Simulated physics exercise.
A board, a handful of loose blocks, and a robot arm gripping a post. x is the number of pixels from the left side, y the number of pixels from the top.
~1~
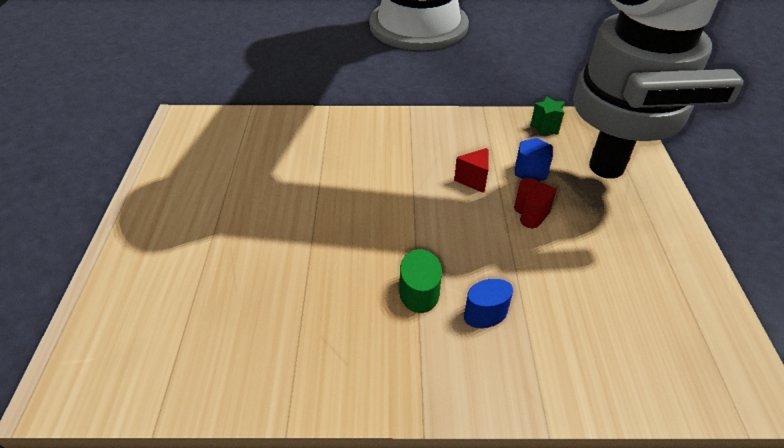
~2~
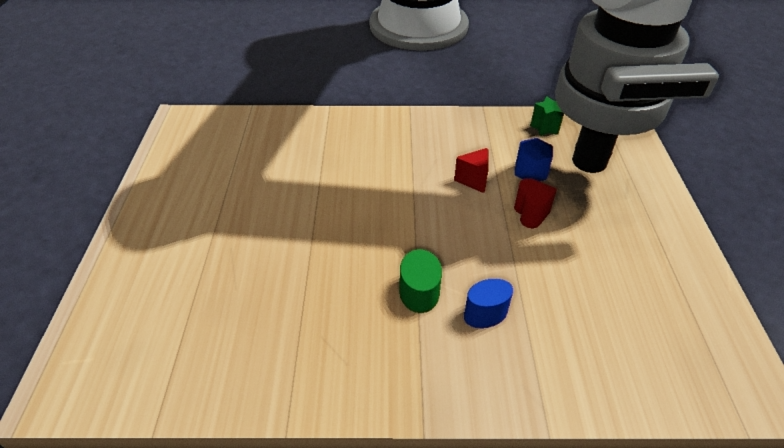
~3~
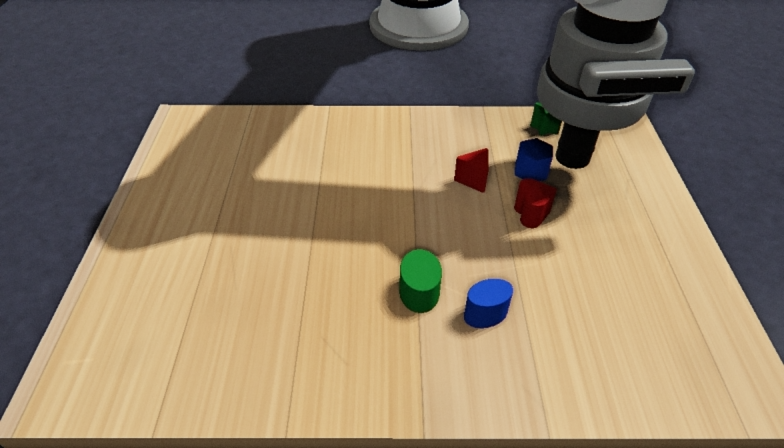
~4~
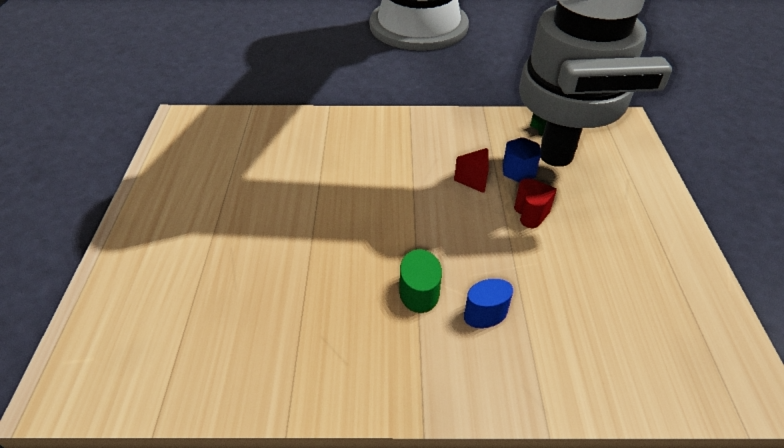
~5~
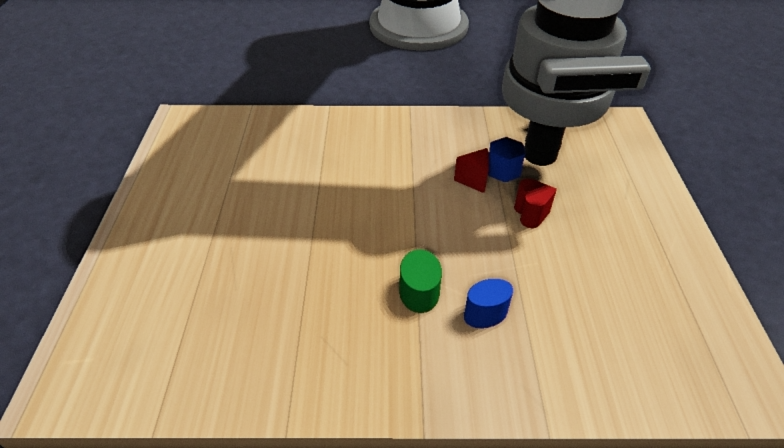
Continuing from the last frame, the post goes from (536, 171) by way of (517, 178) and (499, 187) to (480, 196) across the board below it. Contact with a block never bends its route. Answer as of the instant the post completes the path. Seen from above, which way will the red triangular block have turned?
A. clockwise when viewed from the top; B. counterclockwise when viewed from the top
Letter B.
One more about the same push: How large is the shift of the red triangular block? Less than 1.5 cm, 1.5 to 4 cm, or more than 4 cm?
It ends 1.5 to 4 cm from its spot.
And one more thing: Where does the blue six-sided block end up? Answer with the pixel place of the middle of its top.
Answer: (475, 148).
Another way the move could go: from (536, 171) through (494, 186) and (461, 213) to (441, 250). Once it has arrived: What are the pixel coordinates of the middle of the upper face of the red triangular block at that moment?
The middle of its upper face should be somewhere near (448, 158).
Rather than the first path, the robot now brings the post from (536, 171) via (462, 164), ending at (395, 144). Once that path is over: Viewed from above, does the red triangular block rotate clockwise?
I'd say no.
On the path given first. Halfway along, post at (510, 168); red triangular block at (459, 158), turned 35° anticlockwise; blue six-sided block at (481, 147), turned 30° clockwise.
At the end, post at (483, 181); red triangular block at (451, 158), turned 45° anticlockwise; blue six-sided block at (475, 148), turned 55° clockwise; red heart in place.
